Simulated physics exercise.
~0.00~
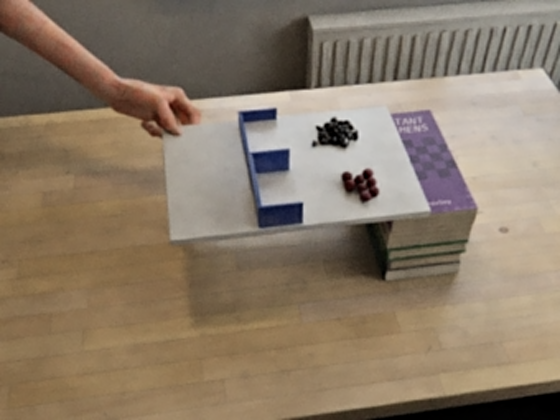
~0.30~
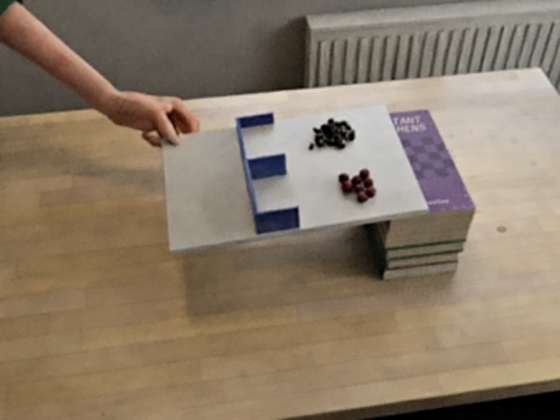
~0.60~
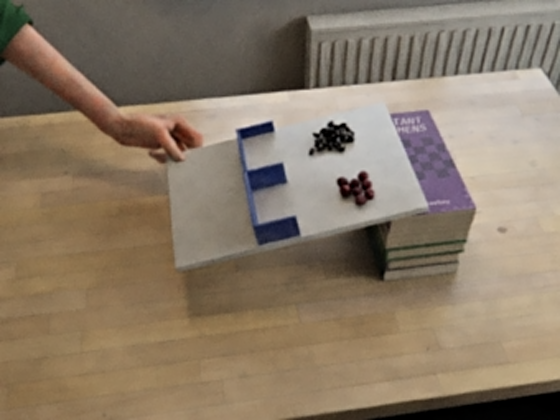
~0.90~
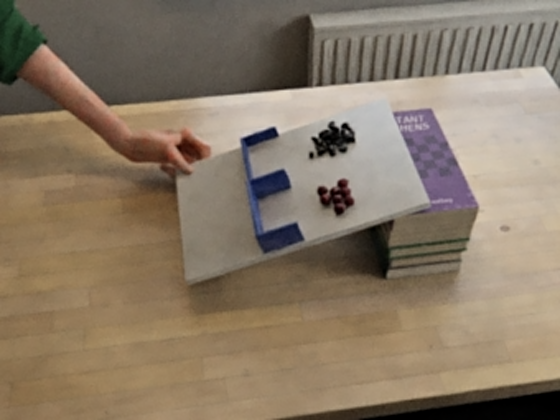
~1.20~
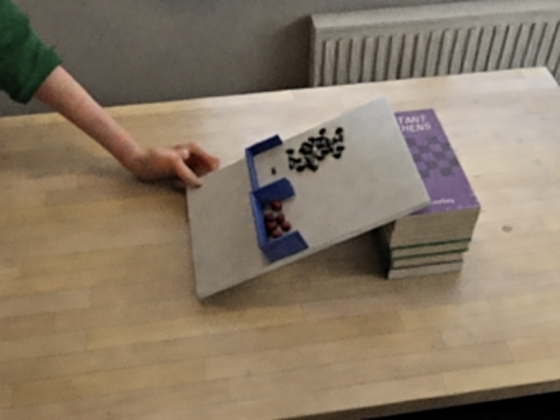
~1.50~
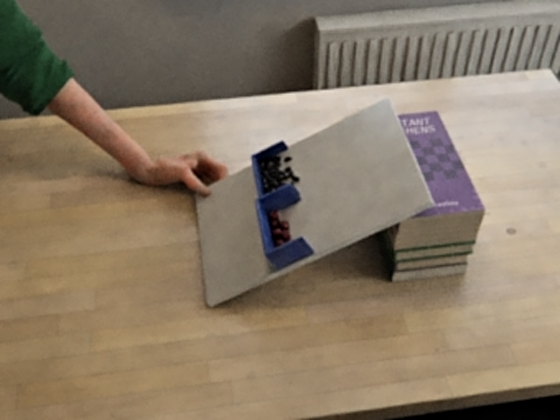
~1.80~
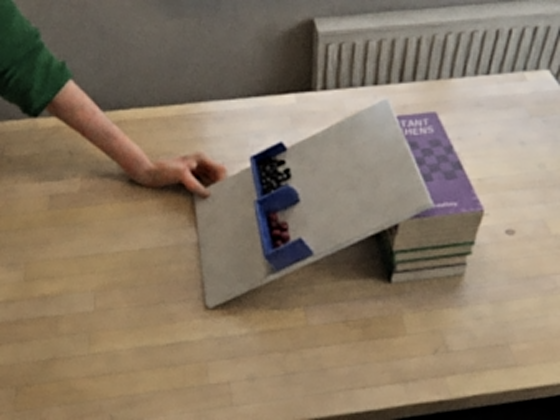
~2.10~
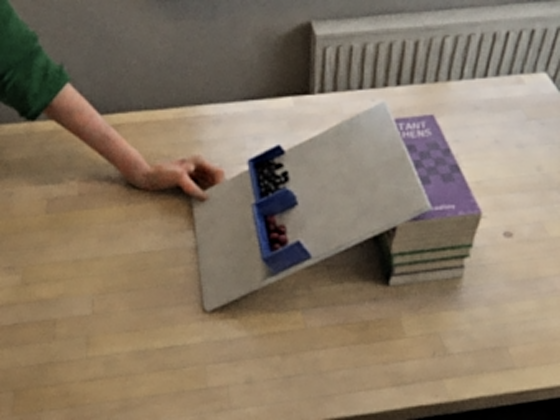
On a light wooden table before a grey wall and a white radiator, seen from above at an angle, a pale board rests its right end on a stack of books with a purple cover on top. A hand at the left holds the other end, and a blue barrier stands below a pile of black pieces at the back and dark red ones in front. The hand lowers its end, steepening the slope. The red pieces slide down first and reach the barrier, then the black ones follow. Finally the board lies still, with both groups gathered behind the barrier.
